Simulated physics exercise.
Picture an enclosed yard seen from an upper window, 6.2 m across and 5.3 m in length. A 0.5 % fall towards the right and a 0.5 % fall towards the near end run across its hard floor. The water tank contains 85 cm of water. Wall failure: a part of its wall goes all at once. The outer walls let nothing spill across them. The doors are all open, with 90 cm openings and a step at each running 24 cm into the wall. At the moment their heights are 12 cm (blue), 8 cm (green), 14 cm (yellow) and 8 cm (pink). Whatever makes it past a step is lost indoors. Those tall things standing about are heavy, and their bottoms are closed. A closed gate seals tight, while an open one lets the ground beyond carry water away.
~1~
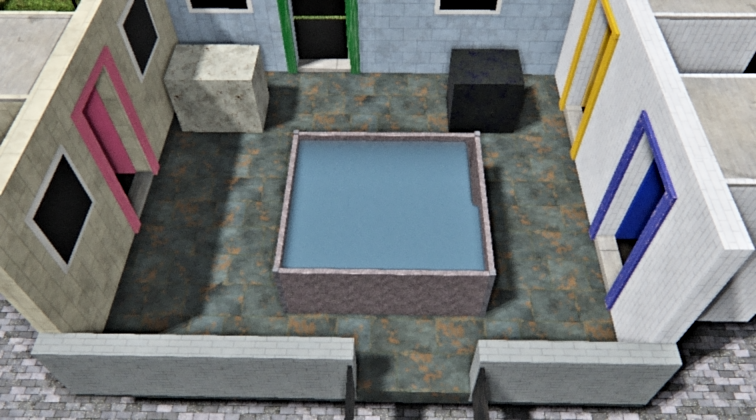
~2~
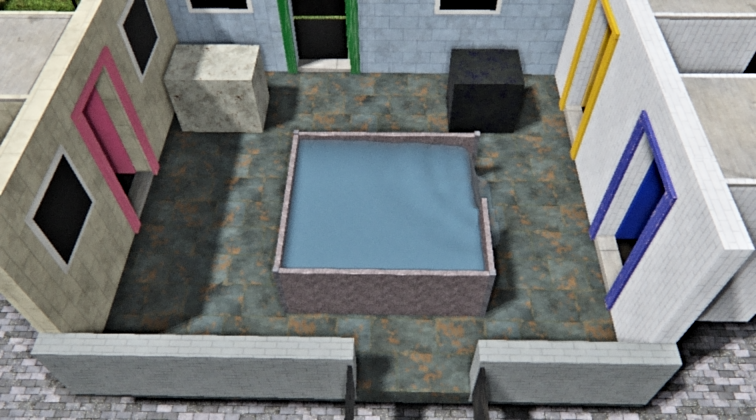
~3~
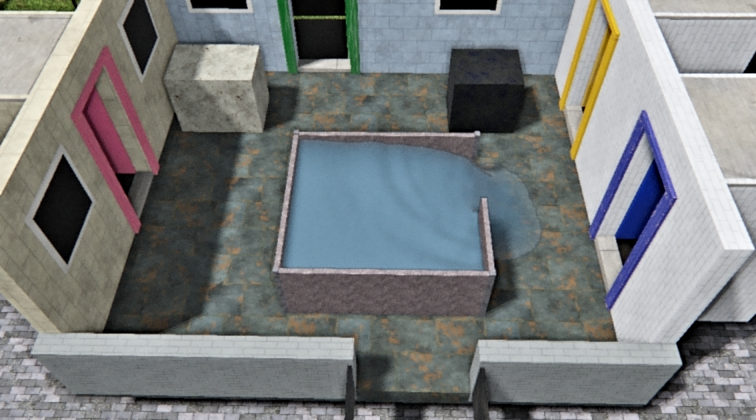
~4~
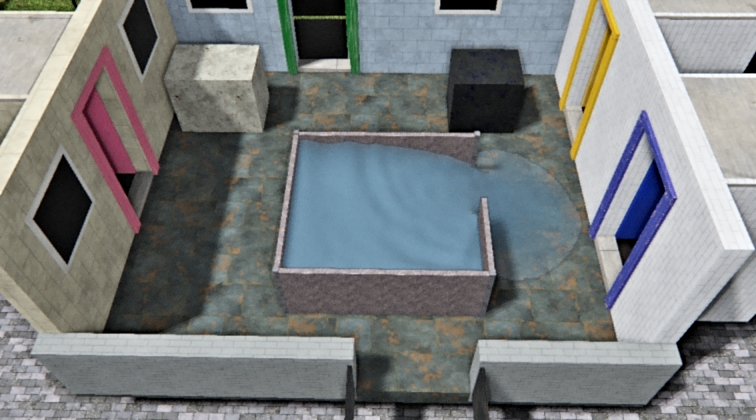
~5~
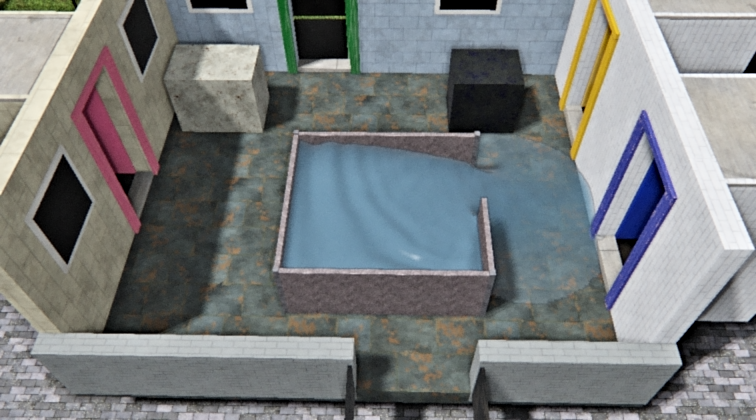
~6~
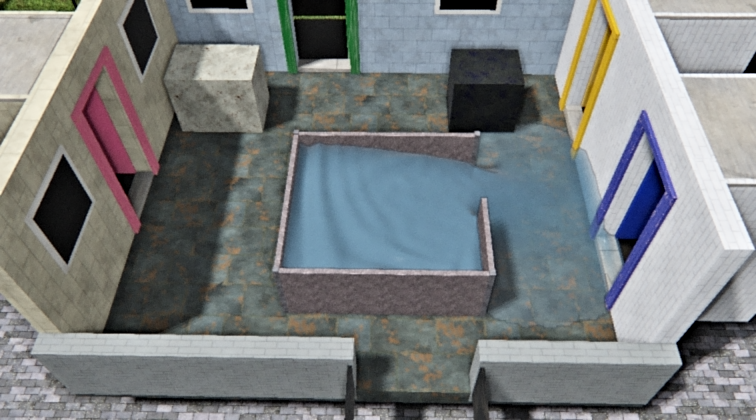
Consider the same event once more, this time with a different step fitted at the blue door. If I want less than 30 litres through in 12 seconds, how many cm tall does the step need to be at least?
You would need about 31 cm.
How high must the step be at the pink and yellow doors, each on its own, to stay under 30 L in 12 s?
Close to 11.0 cm (pink) and close to 27 cm (yellow).
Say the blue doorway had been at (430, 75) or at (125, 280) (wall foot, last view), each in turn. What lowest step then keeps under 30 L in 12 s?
10.5 and 11.0 cm.
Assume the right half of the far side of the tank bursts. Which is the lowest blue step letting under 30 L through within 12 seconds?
The answer is some 10.5 cm.
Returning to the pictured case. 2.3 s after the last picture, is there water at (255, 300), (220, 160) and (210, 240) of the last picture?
1: Unwetted; 2: Unwetted; 3: Unwetted.
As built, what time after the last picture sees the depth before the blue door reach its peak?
Approximately 1.0 s.
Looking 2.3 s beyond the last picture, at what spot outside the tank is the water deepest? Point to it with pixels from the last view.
Look close to (555, 91).
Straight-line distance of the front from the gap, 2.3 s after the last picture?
4.4 m.
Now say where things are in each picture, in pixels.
The first frame shows still water, 85 cm deep, in the water tank at (385, 201); the blue door at (625, 223) is dry.
In the second frame, the front is at (495, 237), 0.3 m from the gap at (472, 198); 0.2 m2 of floor is wet, 85 cm left at the back.
In the third frame, the gap is at (472, 199), the front 0.8 m out at (534, 234); the back of the water tank holds 85 cm.
In the fourth frame, the gap is at (472, 200), the front 1.4 m out at (577, 224); the back of the water tank holds 85 cm.
In the fifth frame, the front is at (576, 165), 1.7 m from the gap at (472, 200); 3.8 m2 of floor is wet, 82 cm left at the back.
In the sixth frame, water pours out at (472, 199) and has run 1.9 m, to (569, 136); about 7 cm deep outside, 74 cm at the back; water is at the blue door at (625, 223).
Then, 0.7 s after the last picture water covers 25 % of the floor, deepest (57 cm) near (581, 204); 29 cm at the blue door, 54 litres in over its 12 cm step.
Then, 2.3 s after the last picture water covers 50 % of the floor, deepest (44 cm) near (555, 91); 23 cm at the blue door, 209 litres in over its 12 cm step.
Then, 11.3 s after the last picture water covers 100 % of the floor, deepest (18 cm) near (412, 75); 8 cm at the blue door, 311 litres in over its 12 cm step.
At the blue door as built, the water peaked near 29 cm, 1.1 s after the last picture.
With a step of 27.5 cm, 52 litres would have come in within the 12 s; with 37 cm, 10 litres. So under 30 litres takes about 31 cm.
